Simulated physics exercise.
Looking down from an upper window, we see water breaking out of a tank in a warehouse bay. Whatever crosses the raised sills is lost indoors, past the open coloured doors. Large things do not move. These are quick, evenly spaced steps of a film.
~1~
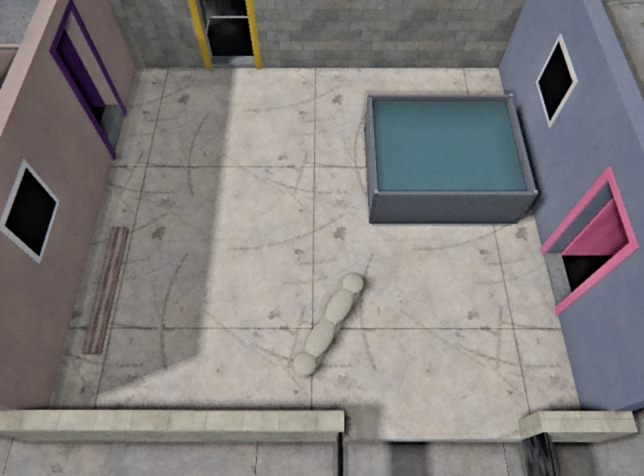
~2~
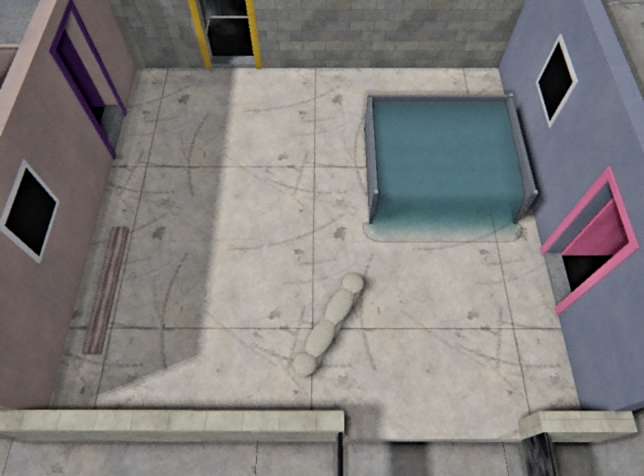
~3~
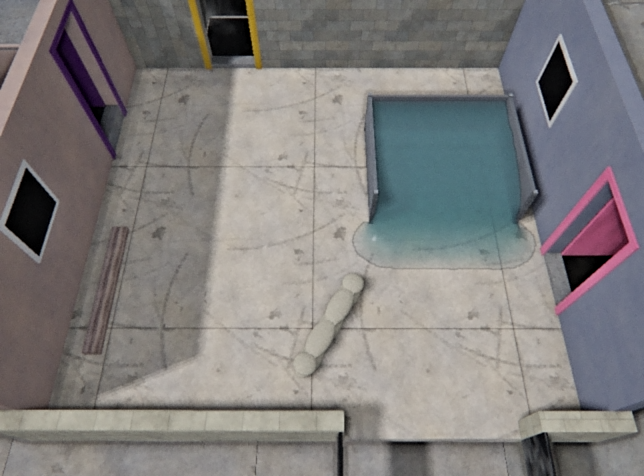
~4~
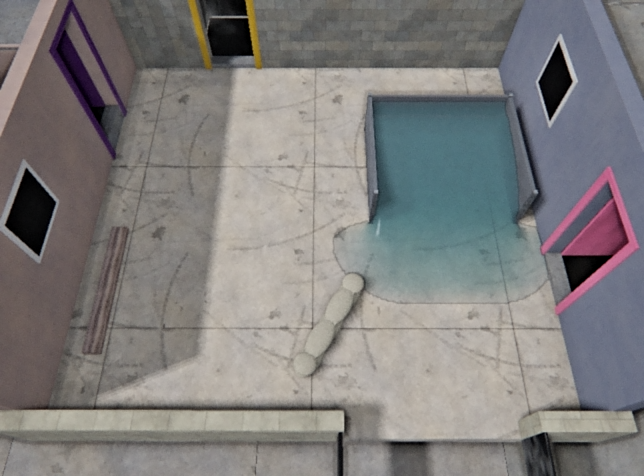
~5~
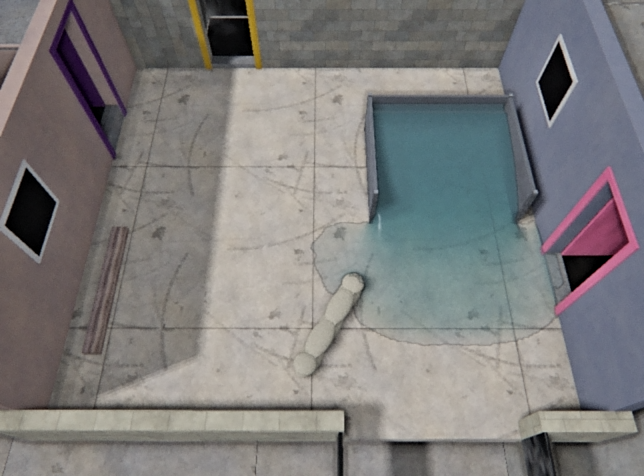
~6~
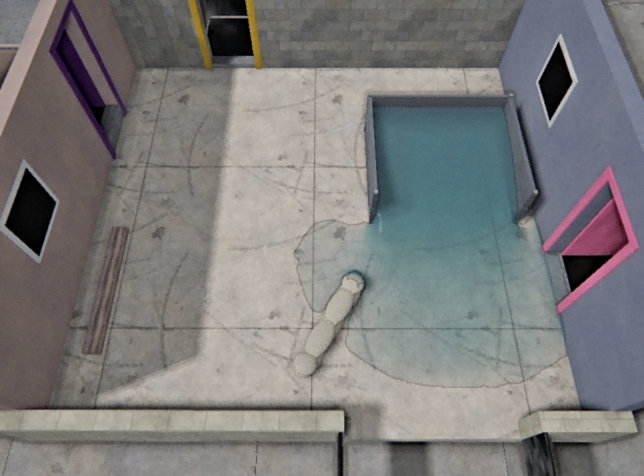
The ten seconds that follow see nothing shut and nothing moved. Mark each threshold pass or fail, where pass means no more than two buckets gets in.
Yellow door - pass; purple door - pass; pink door - fail.
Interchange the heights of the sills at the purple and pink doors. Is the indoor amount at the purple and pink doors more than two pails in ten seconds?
Purple door: Under the mark; pink door: Under the mark.
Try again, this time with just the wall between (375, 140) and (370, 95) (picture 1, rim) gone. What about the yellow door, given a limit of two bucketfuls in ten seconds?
Note: Yellow door admits more.
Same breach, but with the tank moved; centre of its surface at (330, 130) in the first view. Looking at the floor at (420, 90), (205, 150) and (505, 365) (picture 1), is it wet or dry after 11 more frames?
Bone-dry, bone-dry, soaked.
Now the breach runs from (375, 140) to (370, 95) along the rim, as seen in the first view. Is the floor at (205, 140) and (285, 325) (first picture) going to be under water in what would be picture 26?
Well, the first place would be submerged and the second one still bare.
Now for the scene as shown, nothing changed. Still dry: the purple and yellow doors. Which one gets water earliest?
That would be the purple door.
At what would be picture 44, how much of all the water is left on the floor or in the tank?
That works out to about 46 per cent.
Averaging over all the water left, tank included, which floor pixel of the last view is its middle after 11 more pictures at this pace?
It is around (442, 264).
A moment on, water covers 30 % of the floor; the yellow door not reached, the purple door not reached, the pink door under two buckets in.
Next, water covers 35 % of the floor; the yellow door not reached, the purple door not reached, the pink door over two buckets in.
Then, water covers 40 % of the floor; the yellow door not reached, the purple door not reached, the pink door over two buckets in.
Later, water covers 45 % of the floor; the yellow door not reached, the purple door not reached, the pink door far over two buckets in.
In the end, water covers 75 % of the floor; the yellow door not reached, the purple door wet at the sill, nothing in, the pink door far over two buckets in.
